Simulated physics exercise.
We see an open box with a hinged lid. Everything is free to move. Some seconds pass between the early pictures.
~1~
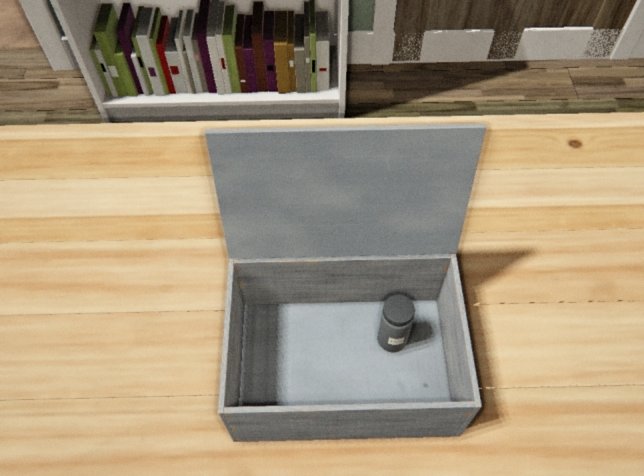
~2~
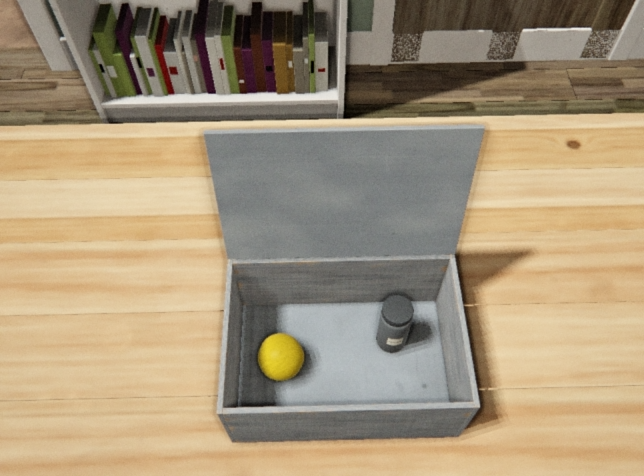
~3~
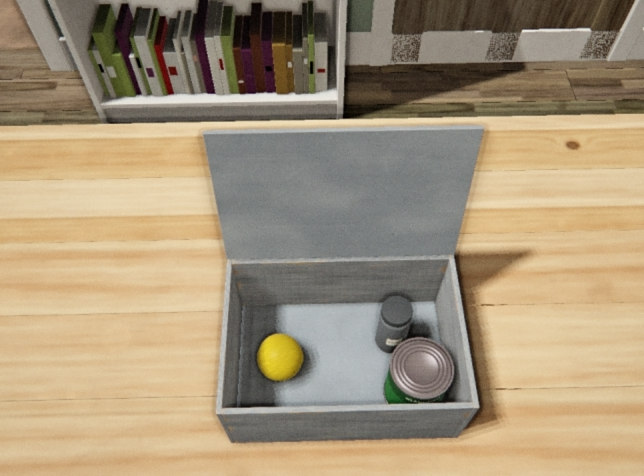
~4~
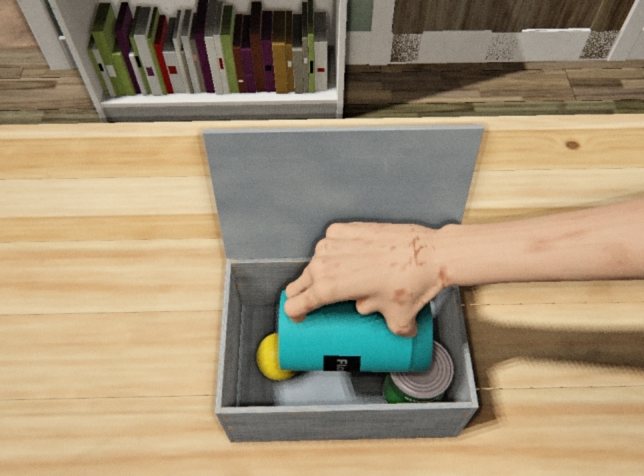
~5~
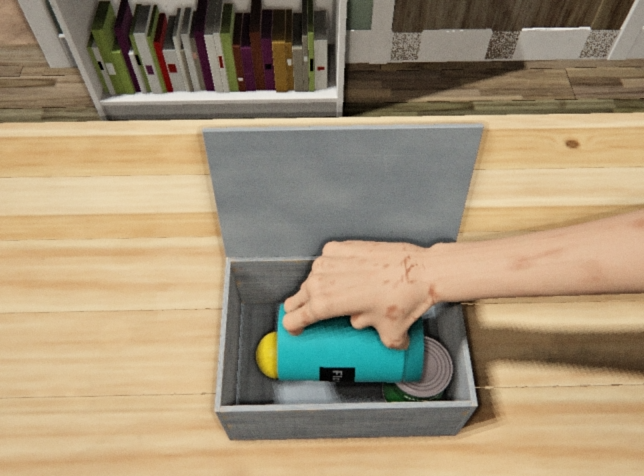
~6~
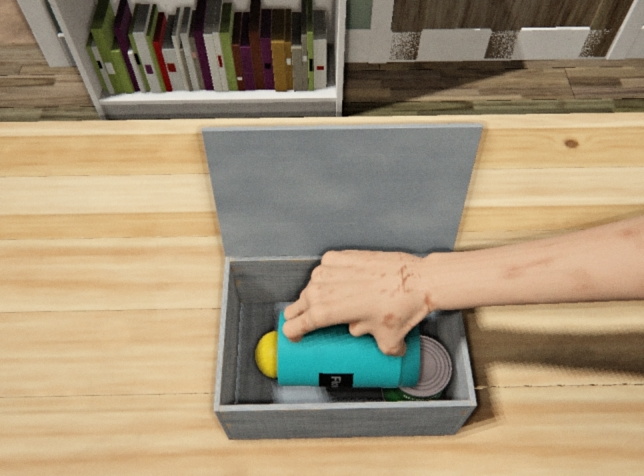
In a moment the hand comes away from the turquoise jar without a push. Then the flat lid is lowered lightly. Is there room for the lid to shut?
As it turns out, it will not close.
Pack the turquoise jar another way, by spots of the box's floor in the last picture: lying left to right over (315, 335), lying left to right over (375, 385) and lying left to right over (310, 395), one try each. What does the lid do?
In the first case it sits on the rim; in the second case it is held up; in the third case it shuts flat.
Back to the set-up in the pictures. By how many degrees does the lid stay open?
Some 18° above the rim.
Then, 0.50 s later than the last frame, turquoise jar moved a little near (342, 351); yellow lemon moved a little; green tin tilted by 5°.
Then, 1.20 s later than the last frame, lid starting down; turquoise jar moved about its own width near (330, 349); yellow lemon moved about its own width.
Then, 1.60 s later than the last frame, lid 57° above the rim; turquoise jar moved about its own width near (330, 349); yellow lemon moved about its own width.
Then, 1.80 s later than the last frame, lid 33° above the rim; turquoise jar moved about its own width near (330, 349); yellow lemon moved about its own width.
When it is over, lid 18° above the rim; moved from the start, yellow lemon and turquoise jar; the other 2 as before. End places, in pixels of the last picture, turquoise jar near (330, 349).
